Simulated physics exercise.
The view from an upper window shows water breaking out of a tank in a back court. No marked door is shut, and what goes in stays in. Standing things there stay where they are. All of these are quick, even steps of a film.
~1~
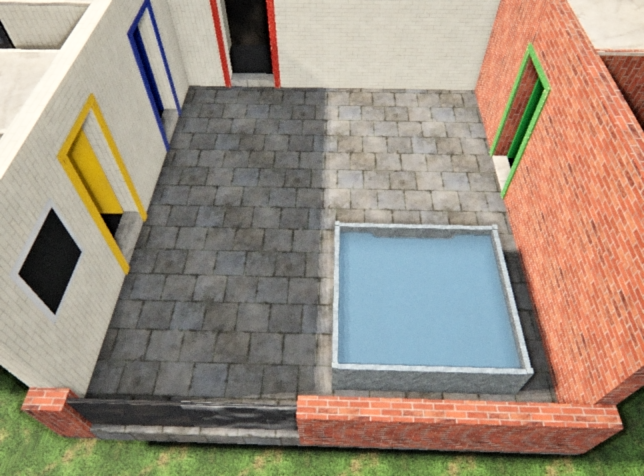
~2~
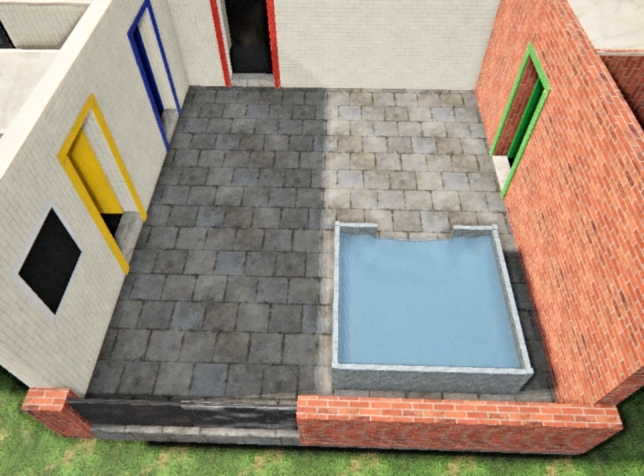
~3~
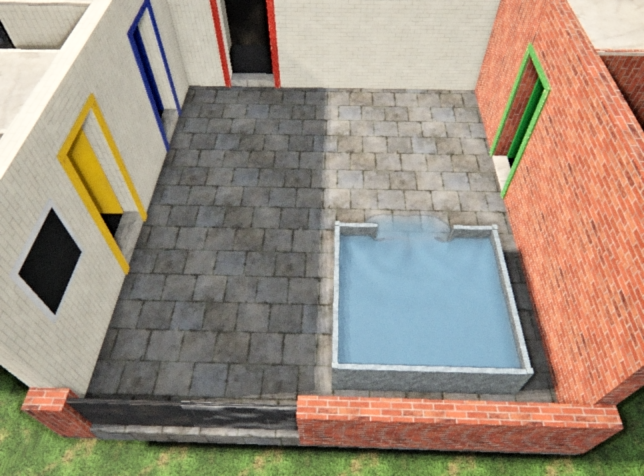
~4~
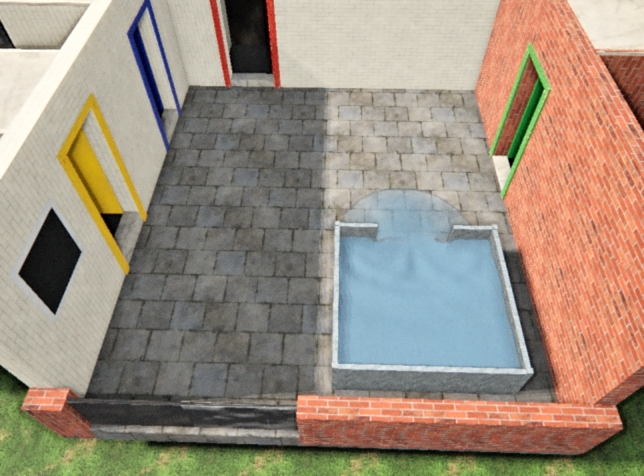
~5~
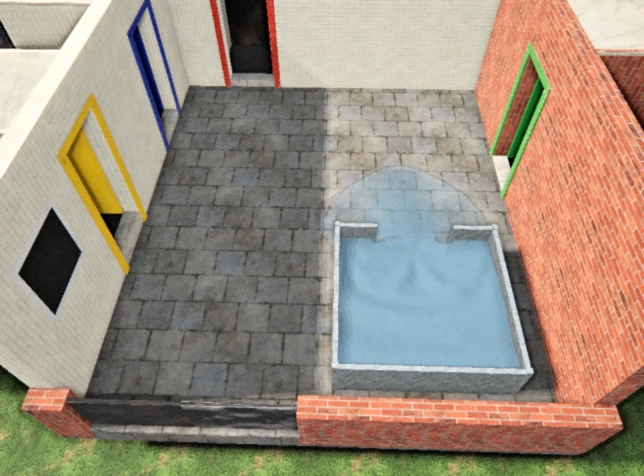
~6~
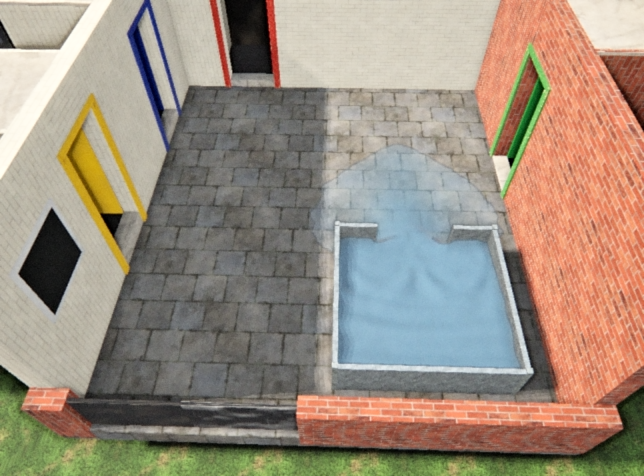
Water pours through a gap in the open tank's far side and spreads across the paving.
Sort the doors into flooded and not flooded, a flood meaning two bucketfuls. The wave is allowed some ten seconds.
Sorted: Red door - not flooded; yellow door - not flooded; blue door - not flooded; green door - flooded.
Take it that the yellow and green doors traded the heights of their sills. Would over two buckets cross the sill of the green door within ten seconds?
One by one: The green door keeps below it.
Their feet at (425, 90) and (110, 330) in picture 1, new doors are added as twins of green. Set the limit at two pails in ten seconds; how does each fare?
In that order: Is over, takes less.
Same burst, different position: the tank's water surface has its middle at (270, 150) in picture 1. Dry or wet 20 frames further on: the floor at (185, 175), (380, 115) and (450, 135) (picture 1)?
As listed: Reached, reached, reached.
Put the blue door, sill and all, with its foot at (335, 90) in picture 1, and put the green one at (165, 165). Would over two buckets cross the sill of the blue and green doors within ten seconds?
What you'd see: The blue door stays within the limit and the green door tops the limit.
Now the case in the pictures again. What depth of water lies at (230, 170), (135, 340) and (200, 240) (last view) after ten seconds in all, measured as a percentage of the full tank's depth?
About 14 per cent, then 6 per cent, then 8 per cent.
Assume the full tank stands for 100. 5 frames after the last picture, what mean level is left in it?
72 percent or thereabouts.
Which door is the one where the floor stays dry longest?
My answer: The yellow door.
A moment on, water covers 35 % of the floor; the red door not reached, the yellow door not reached, the blue door not reached, the green door wet at the sill, nothing in.
Next, water covers 45 % of the floor; the red door not reached, the yellow door not reached, the blue door not reached, the green door under two buckets in.
Then, water covers 50 % of the floor; the red door wet at the sill, nothing in, the yellow door not reached, the blue door wet at the sill, nothing in, the green door over two buckets in.
Later, water covers 65 % of the floor; the red door wet at the sill, nothing in, the yellow door wet at the sill, nothing in, the blue door wet at the sill, nothing in, the green door far over two buckets in.
In the end, water covers 95 % of the floor; the red door wet at the sill, nothing in, the yellow door wet at the sill, nothing in, the blue door wet at the sill, nothing in, the green door far over two buckets in.
